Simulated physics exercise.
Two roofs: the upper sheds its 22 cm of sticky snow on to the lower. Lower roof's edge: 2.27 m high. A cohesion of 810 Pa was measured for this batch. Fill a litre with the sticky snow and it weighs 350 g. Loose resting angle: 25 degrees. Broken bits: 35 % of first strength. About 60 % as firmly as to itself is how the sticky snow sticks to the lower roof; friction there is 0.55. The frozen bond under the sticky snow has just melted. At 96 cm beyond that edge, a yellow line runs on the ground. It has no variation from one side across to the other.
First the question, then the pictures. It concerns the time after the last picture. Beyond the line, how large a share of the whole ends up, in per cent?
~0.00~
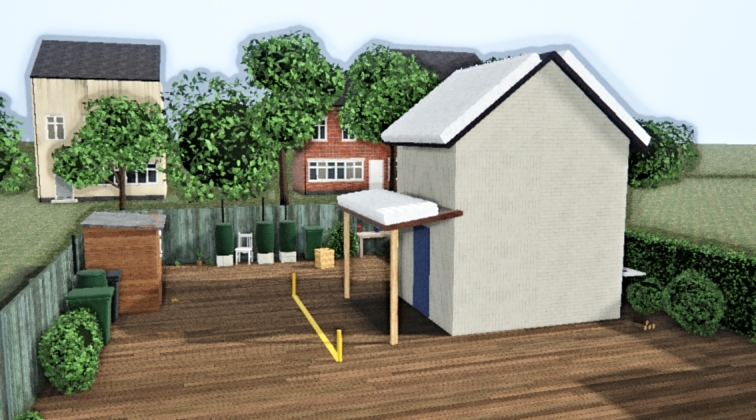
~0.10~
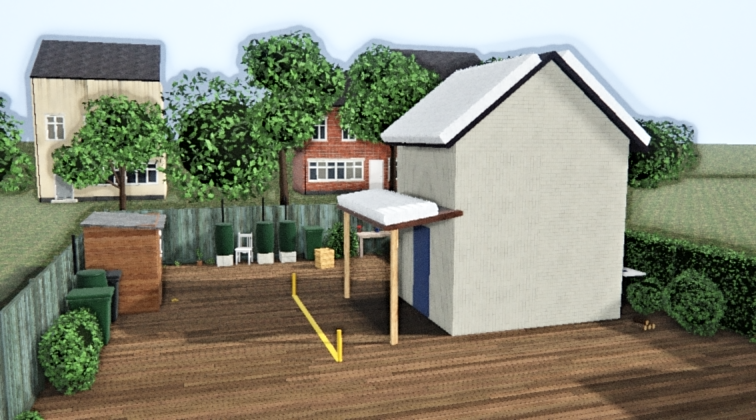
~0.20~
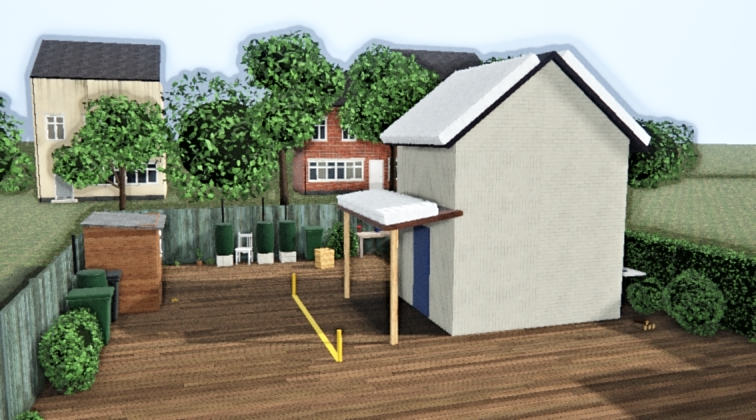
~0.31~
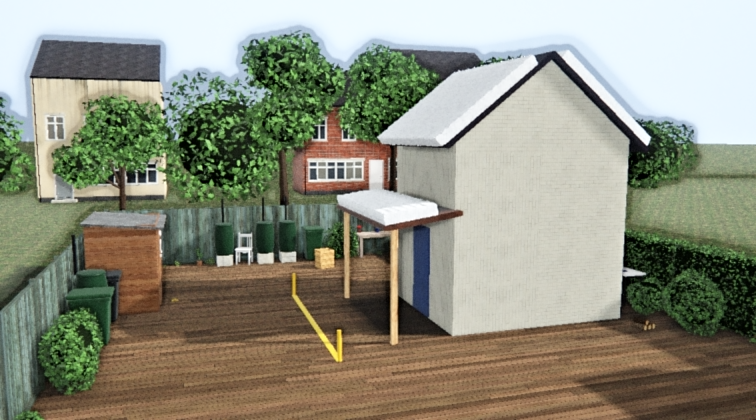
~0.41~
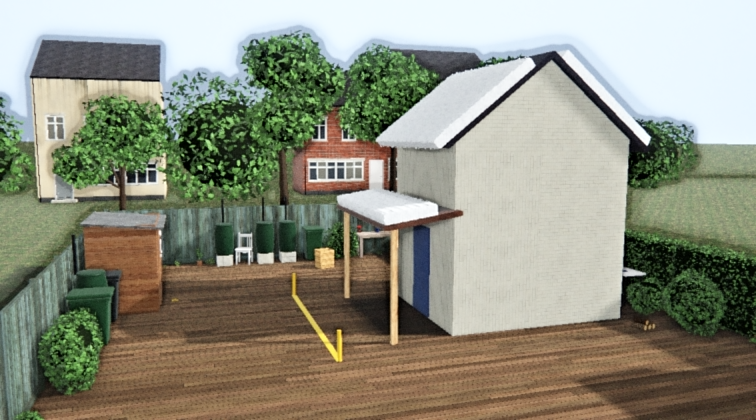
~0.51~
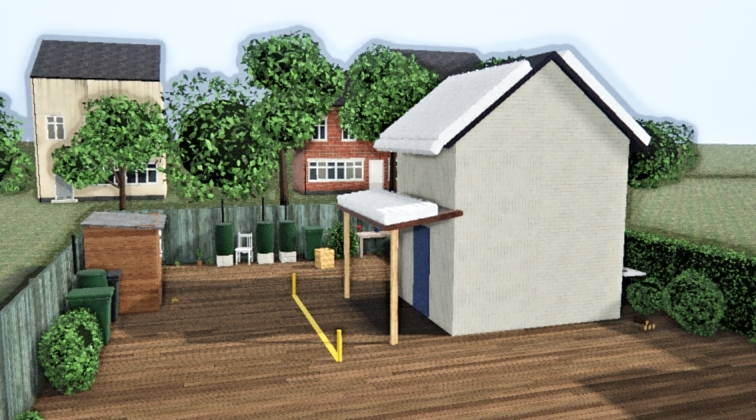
Roughly 48 per cent.
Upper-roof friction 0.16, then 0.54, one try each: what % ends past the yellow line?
About 60 % in the first try and about 30 % in the second.
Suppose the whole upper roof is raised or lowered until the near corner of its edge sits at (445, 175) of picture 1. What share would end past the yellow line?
8 %.
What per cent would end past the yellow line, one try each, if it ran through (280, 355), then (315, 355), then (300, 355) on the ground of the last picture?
First try around 18 per cent, second around 40 per cent, third around 30 per cent.
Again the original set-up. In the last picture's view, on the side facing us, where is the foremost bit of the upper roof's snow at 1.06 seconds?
You'll find it somewhere near (405, 208) on the near face.
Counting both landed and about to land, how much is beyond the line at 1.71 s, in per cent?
0 %.
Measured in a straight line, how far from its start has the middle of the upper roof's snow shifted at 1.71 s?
About 2.8 m.
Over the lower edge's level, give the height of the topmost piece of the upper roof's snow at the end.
It ends up some 0.5 m higher than the lower edge.
By 1.06 s, none is below the lower edge and 0 % is past the line.
By 1.71 s, none is below the lower edge and 0 % is past the line.
By 2.35 s, 63 % is below the lower edge and 40 % is past the line.
By 3.00 s, 63 % is below the lower edge and 48 % is past the line.
By 3.30 s, at the end, 63 % is below the lower edge and 48 % is past the line.
